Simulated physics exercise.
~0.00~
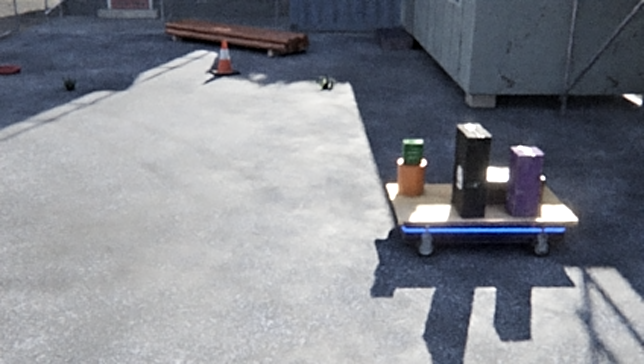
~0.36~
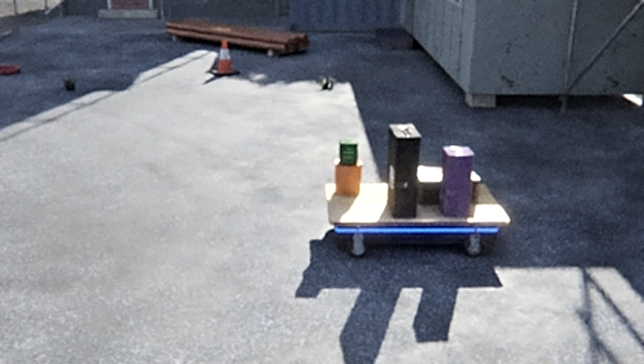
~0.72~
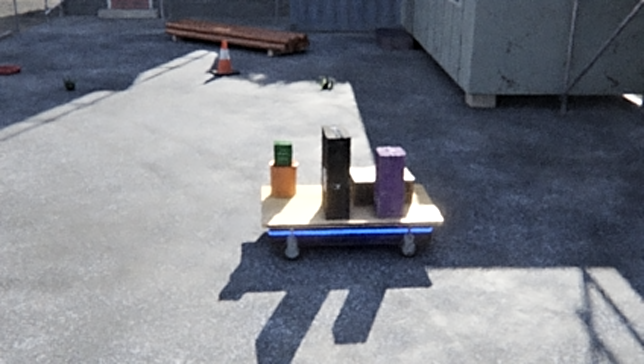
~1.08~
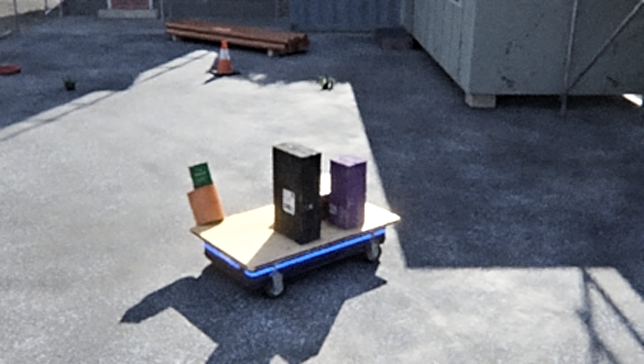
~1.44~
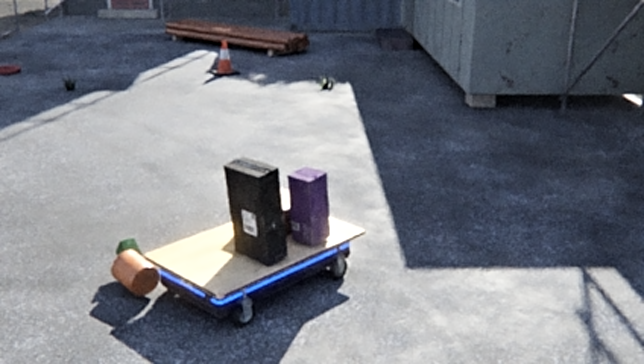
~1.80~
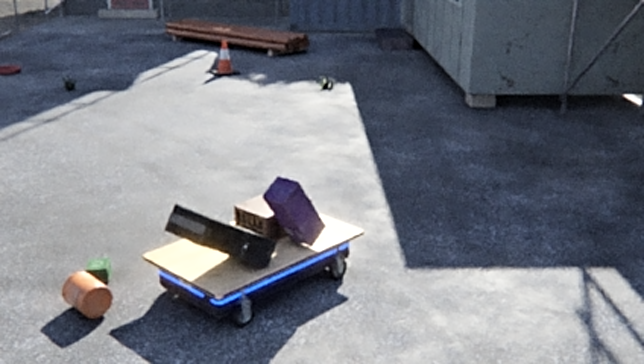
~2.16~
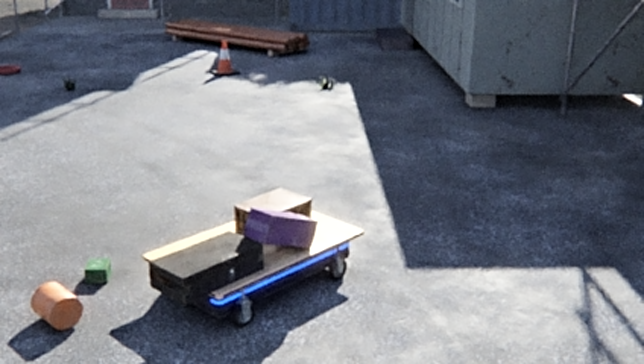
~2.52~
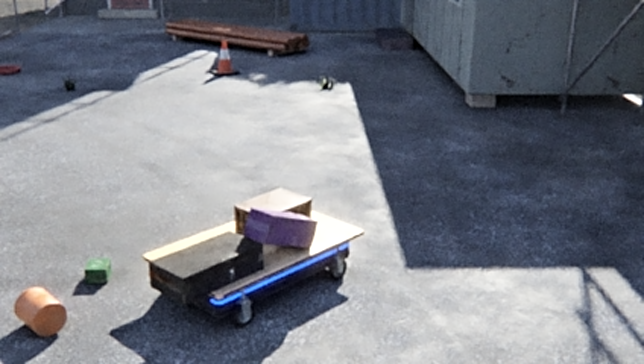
In a paved yard, a turning cart drops two objects, then stops as boxes topple.
